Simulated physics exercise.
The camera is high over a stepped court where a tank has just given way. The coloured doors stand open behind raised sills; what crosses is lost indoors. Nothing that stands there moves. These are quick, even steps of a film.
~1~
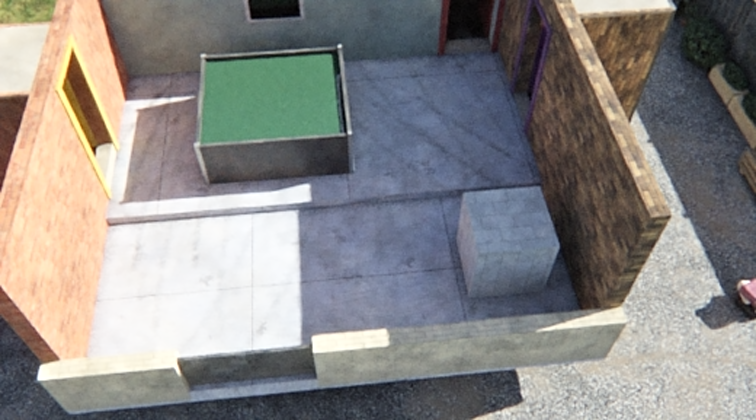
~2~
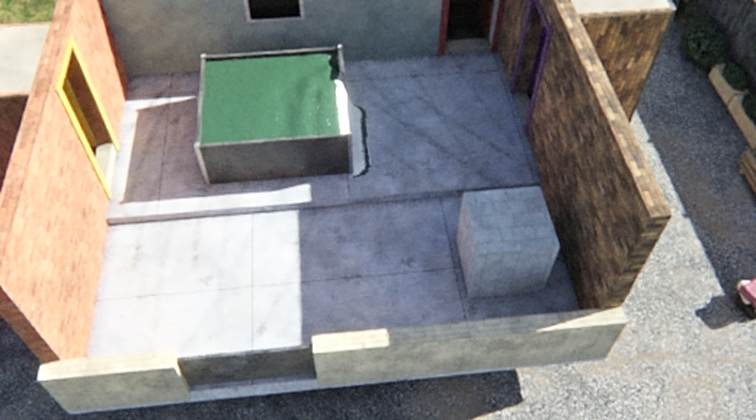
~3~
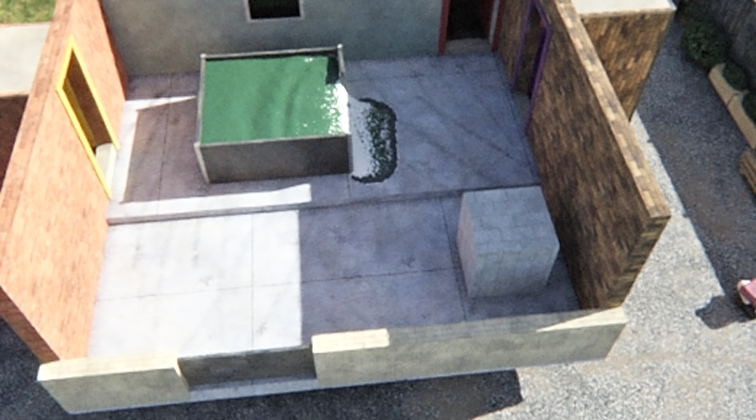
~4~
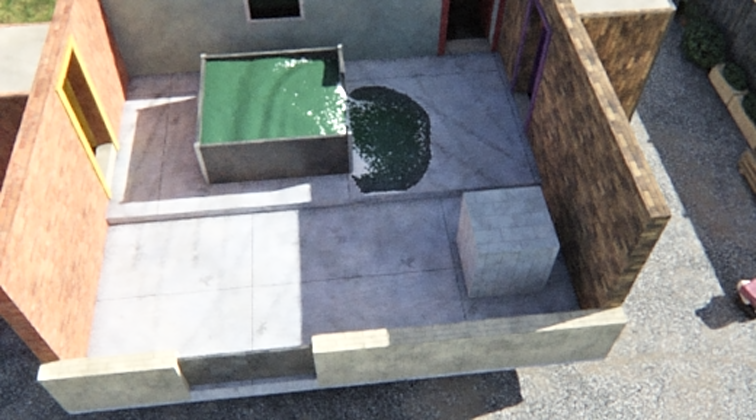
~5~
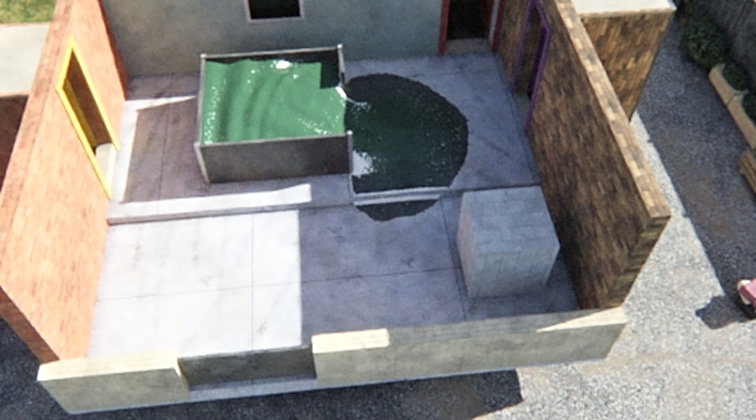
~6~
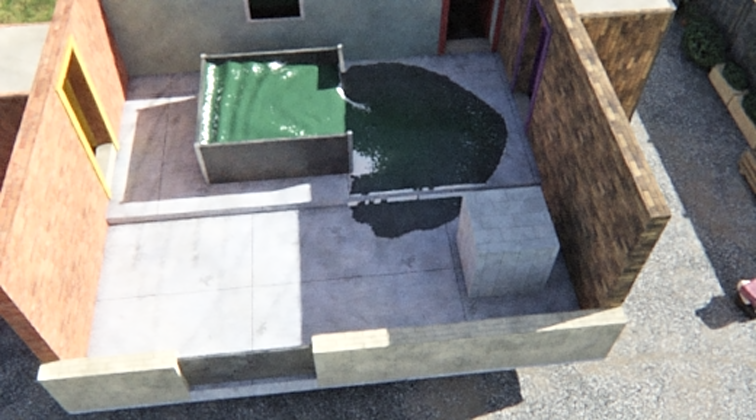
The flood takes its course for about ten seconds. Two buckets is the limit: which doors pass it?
One by one: The yellow door stays under that; the purple door takes more than that; the red door takes more than that.
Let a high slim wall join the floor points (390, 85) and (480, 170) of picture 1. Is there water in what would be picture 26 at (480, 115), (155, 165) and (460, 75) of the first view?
In turn: Wet, not flooded, covered.
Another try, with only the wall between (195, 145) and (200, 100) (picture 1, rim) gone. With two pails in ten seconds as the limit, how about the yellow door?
Yellow takes more.
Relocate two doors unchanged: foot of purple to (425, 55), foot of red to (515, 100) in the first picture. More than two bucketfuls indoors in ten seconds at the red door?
My reading: The red door passes that mark.
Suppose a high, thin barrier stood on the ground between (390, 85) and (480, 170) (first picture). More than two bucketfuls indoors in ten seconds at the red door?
In short: Red door holds.
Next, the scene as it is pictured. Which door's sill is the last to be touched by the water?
The door marked yellow.
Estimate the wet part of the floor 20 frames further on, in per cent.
About 45 per cent.
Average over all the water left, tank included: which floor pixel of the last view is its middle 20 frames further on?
At about (395, 163).
A moment on, water covers 30 % of the floor; the yellow door not reached, the purple door over two buckets in, the red door wet at the sill, nothing in.
Next, water covers 35 % of the floor; the yellow door not reached, the purple door far over two buckets in, the red door under two buckets in.
Then, water covers 45 % of the floor; the yellow door not reached, the purple door far over two buckets in, the red door over two buckets in.
Later, water covers 80 % of the floor; the yellow door not reached, the purple door far over two buckets in, the red door over two buckets in.
In the end, water covers 90 % of the floor; the yellow door wet at the sill, nothing in, the purple door far over two buckets in, the red door over two buckets in.
